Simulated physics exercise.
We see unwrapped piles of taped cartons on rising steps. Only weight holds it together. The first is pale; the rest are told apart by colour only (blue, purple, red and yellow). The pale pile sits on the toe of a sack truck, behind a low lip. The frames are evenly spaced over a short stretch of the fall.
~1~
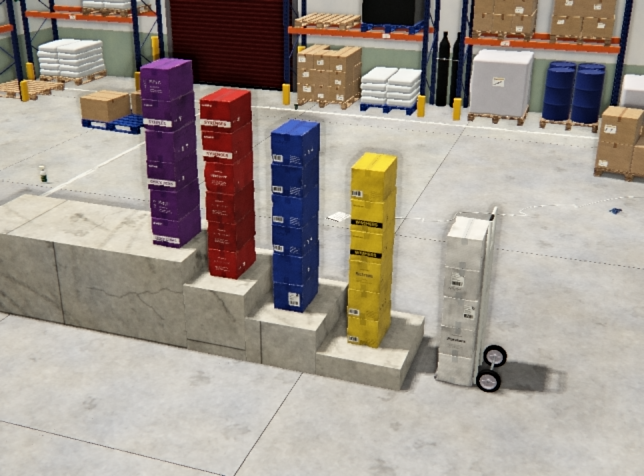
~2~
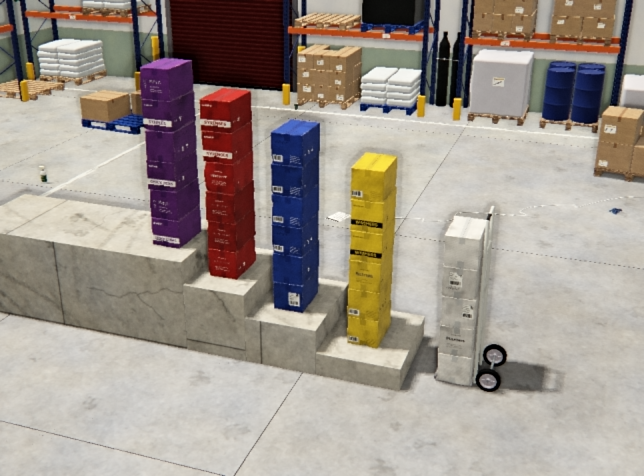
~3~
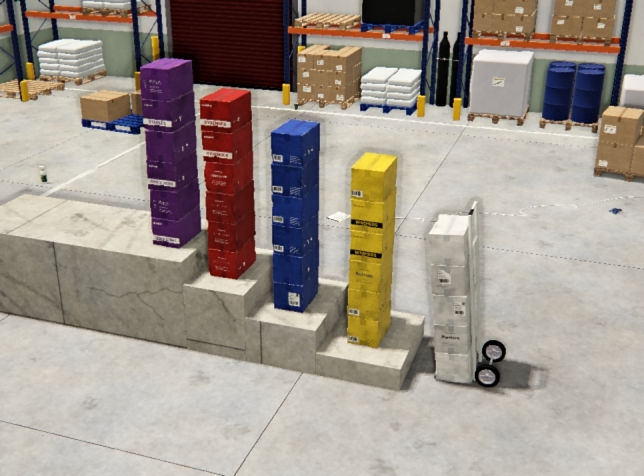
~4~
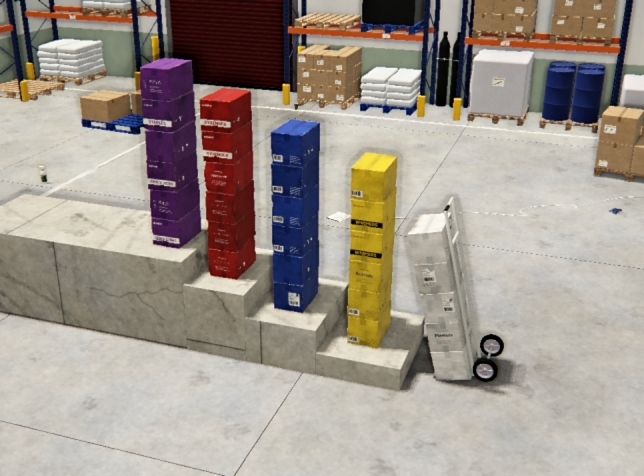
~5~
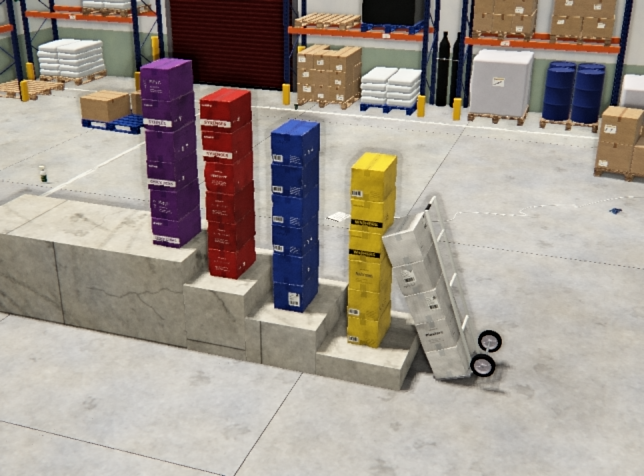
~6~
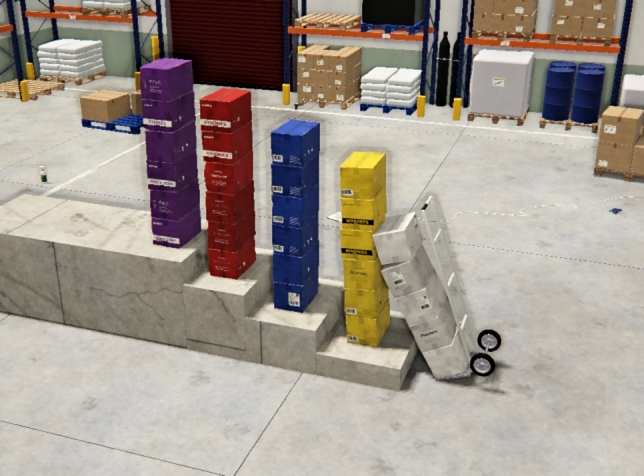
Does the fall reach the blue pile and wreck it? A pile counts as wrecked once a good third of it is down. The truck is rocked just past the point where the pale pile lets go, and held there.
It collapses.
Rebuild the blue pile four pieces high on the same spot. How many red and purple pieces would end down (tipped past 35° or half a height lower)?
Pile by pile, red 5, purple 6.
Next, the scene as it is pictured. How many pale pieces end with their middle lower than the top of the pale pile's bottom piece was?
It comes to 1.
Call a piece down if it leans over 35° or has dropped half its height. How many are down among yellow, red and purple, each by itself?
The counts are yellow 5, red 5, purple 6.
Just after the last frame, 5 of the pale pile down; none of the 6 blue cartons down (0 of 24 in all colours); top blue carton tilted a little; top yellow carton tilted a little.
A moment on, 5 of the pale pile down; none of the 6 blue cartons down (5 of 24 in all colours); top blue carton tilted a little; top yellow carton tilted clearly, about its own height lower.
Further on, 5 of the pale pile down; 6 of the 6 blue cartons down (22 of 24 in all colours); top blue carton tilted well over, about its own height lower; top red carton tilted steeply, some three heights lower.
When it is over, 5 of the pale pile down; 6 of the 6 blue cartons down (22 of 24 in all colours); top blue carton tilted well over, about its own height lower; top red carton on its side. In pixels of the last frame, middles, top blue carton near (232, 177), top red carton near (33, 186).
